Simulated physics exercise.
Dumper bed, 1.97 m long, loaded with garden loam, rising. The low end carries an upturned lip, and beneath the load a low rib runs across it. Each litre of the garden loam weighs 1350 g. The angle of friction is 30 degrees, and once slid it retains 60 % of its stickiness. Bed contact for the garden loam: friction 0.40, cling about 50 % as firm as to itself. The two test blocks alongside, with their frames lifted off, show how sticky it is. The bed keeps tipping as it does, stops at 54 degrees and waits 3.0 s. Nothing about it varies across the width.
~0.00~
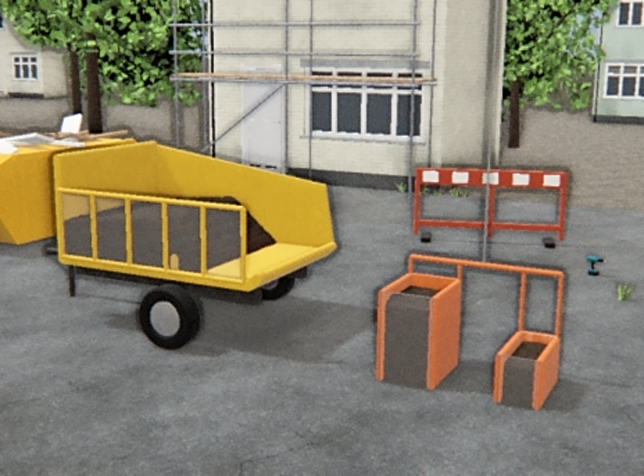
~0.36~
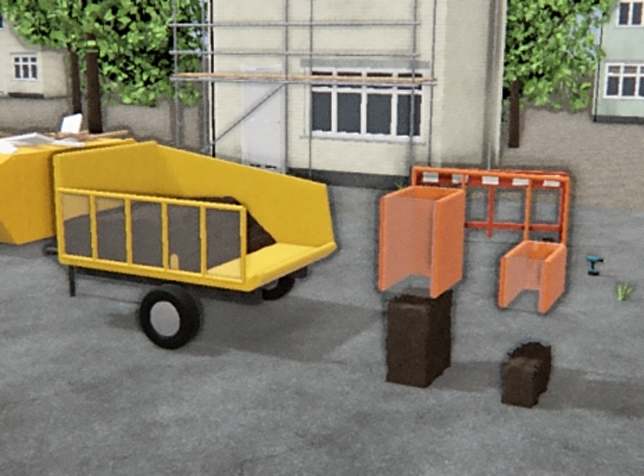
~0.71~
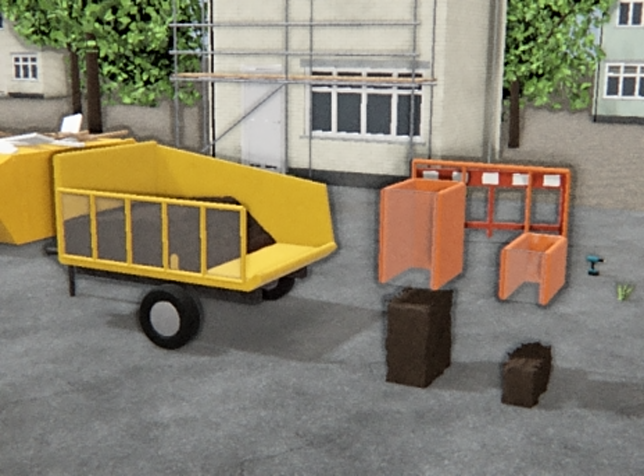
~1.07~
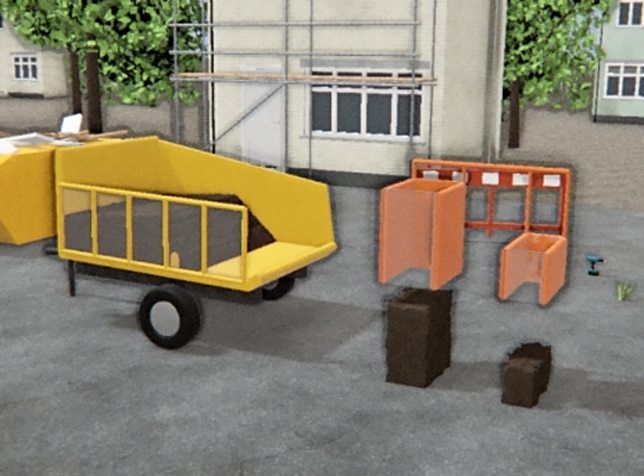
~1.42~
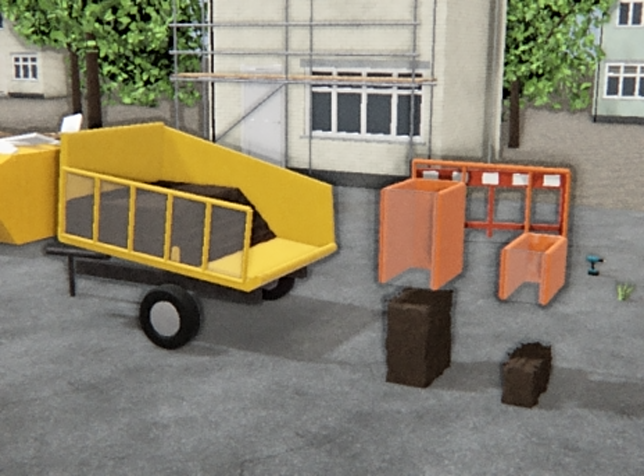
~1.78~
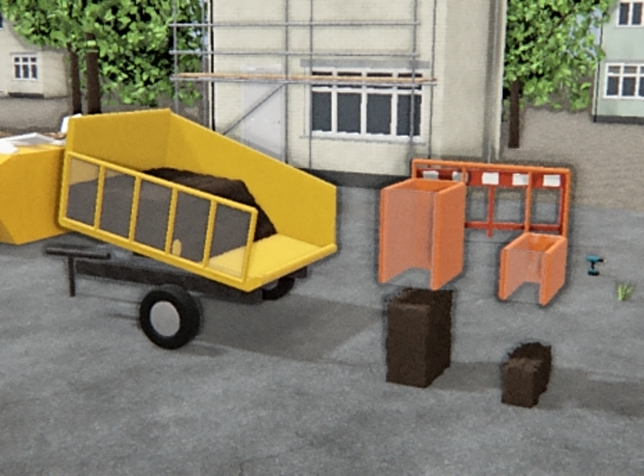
Two open-sided orange casings rise off a tall and a short block of dark soil and hang above them, while the blocks stay standing. The yellow trailer bed to their left then tilts gradually, its left end lifting clear of the chassis, with the dark soil inside showing little sliding.
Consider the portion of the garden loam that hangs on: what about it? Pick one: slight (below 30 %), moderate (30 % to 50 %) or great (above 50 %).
Great.
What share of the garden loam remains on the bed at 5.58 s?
Share noted: Around 100 %.
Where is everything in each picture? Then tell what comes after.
In the first frame, top of the high end at (60, 159), tilt 0 degrees; leading edge of the garden loam at (192, 269); blocks stand 65 cm, 30 cm (left to right).
In the second frame, top of the high end at (60, 159), tilt 0 degrees; leading edge of the garden loam at (192, 269); blocks stand 65 cm, 30 cm (left to right).
In the third frame, top of the high end at (60, 159), tilt 0 degrees; leading edge of the garden loam at (192, 269); blocks stand 65 cm, 30 cm (left to right).
In the fourth frame, top of the high end at (62, 154), tilt 2 degrees; leading edge of the garden loam at (192, 268); blocks stand 65 cm, 30 cm (left to right).
In the fifth frame, top of the high end at (68, 138), tilt 6 degrees; leading edge of the garden loam at (193, 263); blocks stand 65 cm, 30 cm (left to right).
In the sixth frame, top of the high end at (75, 122), tilt 10 degrees; leading edge of the garden loam at (194, 258); blocks stand 65 cm, 30 cm (left to right).
After 2.91 s, the tilt is 25 degrees and 100 % is on the bed.
After 4.24 s, the tilt is 41 degrees and 100 % is on the bed.
After 5.58 s, the tilt is 54 degrees and 100 % is on the bed.
After 6.92 s, the tilt is 54 degrees and 89 % is on the bed.
After 8.42 s, at the end, the tilt is 54 degrees and 73 % is on the bed.
